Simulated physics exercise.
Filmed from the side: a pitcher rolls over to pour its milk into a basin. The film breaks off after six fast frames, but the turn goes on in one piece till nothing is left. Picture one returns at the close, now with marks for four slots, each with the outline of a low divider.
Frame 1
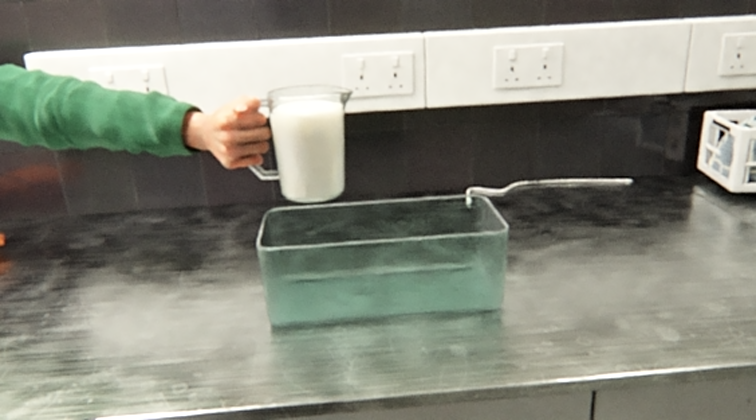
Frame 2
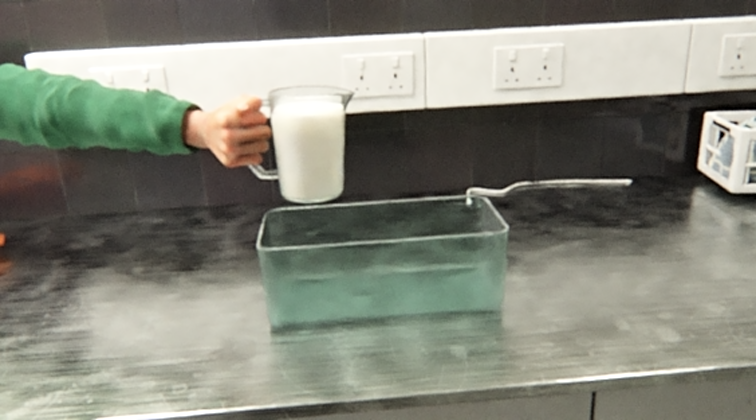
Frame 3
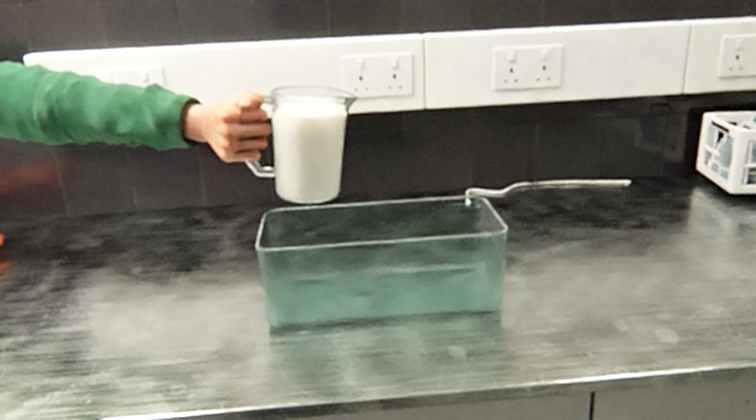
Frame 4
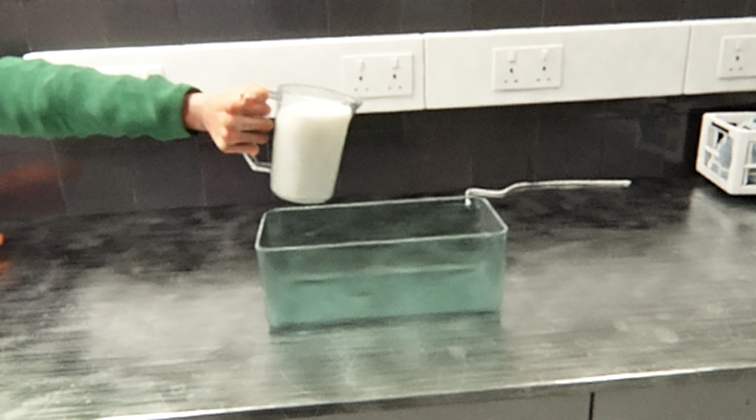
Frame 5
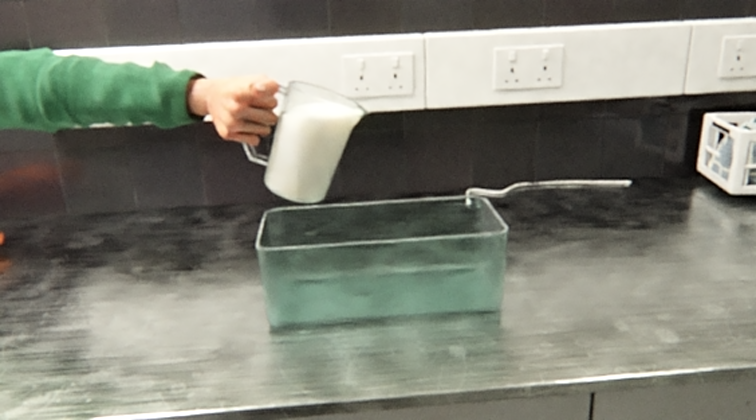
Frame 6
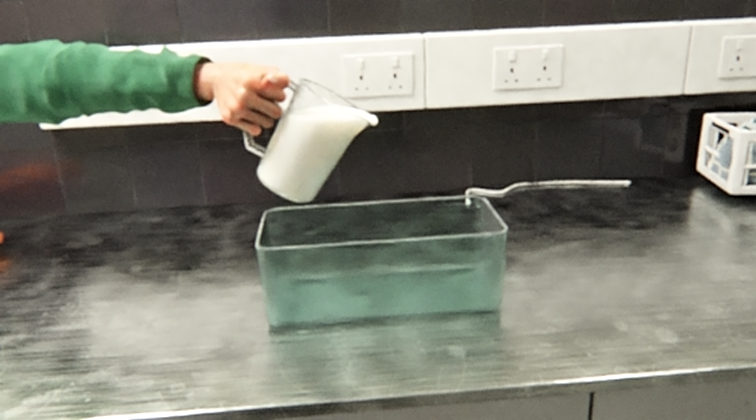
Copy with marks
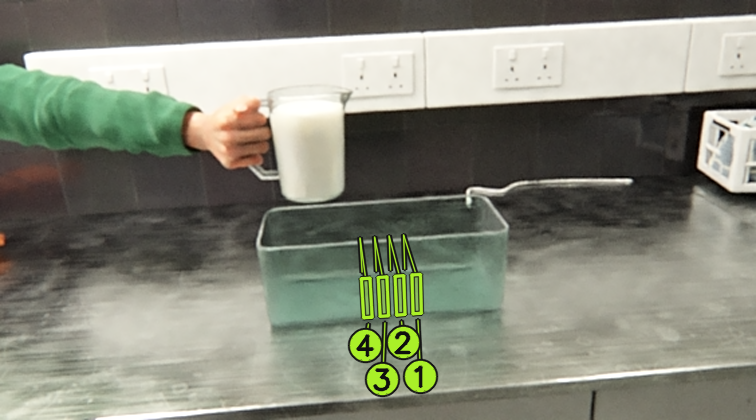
A hand in a green sleeve holds a clear pitcher of white milk above a dark, streaked countertop, seen from the side by a still camera. Below it sits a clear rectangular basin of greenish liquid, with a thin rod behind, white wall sockets above and a white rack at right. The pitcher stays upright, then the hand tilts it rightward until milk reaches its lip.
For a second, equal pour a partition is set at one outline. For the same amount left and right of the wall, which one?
Choose 1.
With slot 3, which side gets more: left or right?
The right side.
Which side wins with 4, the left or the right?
The right one.
On the marked copy, 1 at (417, 319); 2 at (401, 321); 3 at (384, 322); 4 at (368, 323).
Choosing 1, about 49 % ends left of the wall and 50 % right of it.
Choosing 2, about 24 % ends left of the wall and 75 % right of it.
Choosing 3, about 7 % ends left of the wall and 93 % right of it.
Choosing 4, about 3 % ends left of the wall and 97 % right of it.
